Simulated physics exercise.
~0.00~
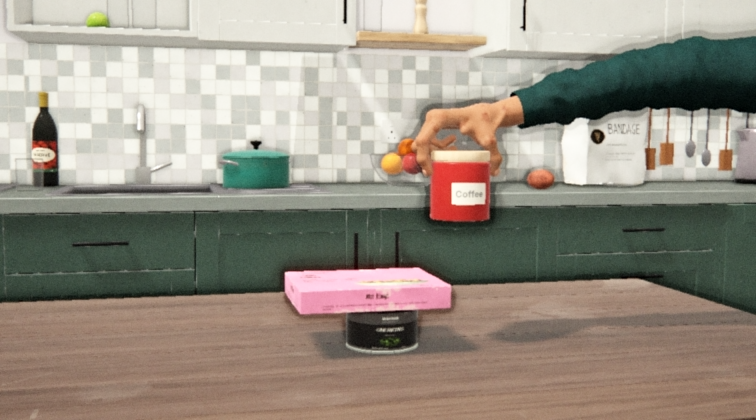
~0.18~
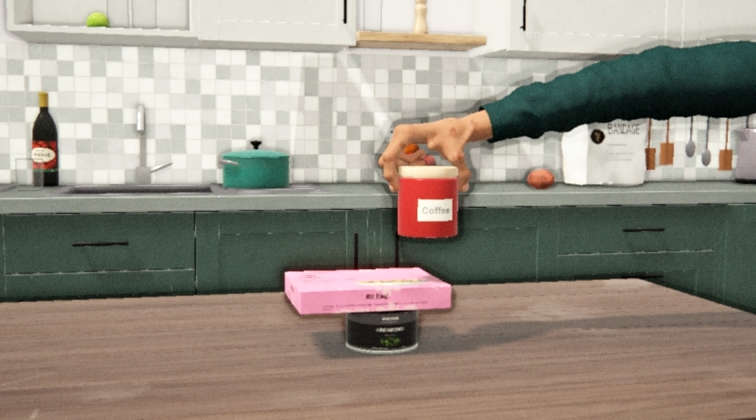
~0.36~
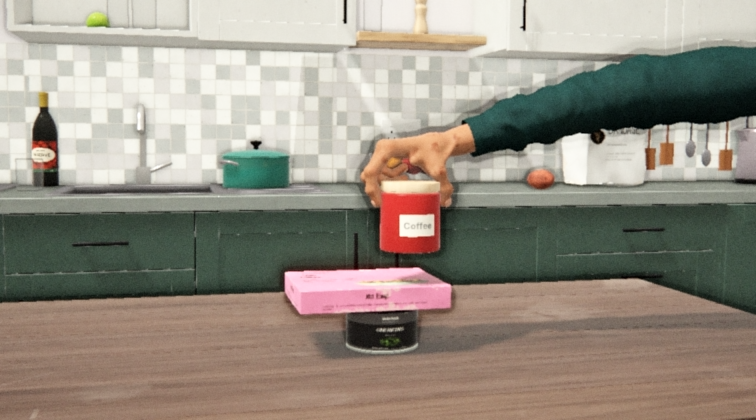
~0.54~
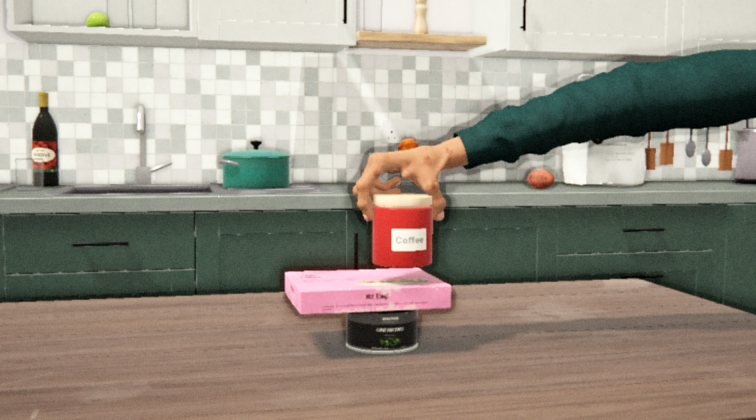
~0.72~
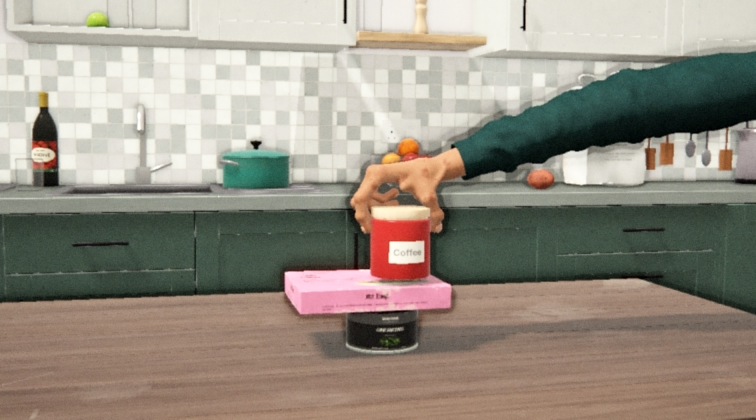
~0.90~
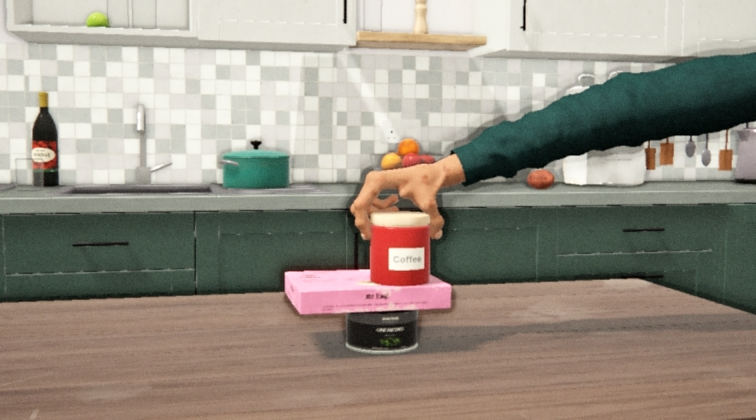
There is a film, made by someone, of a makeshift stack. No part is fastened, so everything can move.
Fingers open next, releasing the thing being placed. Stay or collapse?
Result: Steady.
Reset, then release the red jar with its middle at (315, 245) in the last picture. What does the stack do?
Then it gives way.
Around 1.10 s, nothing moves.
Around 1.30 s, red jar resting near (400, 248).
Finally (2.0 s), all 3 still in place. Final places as the last picture's camera would see them, red jar near (400, 248). The stack keeps its balance.
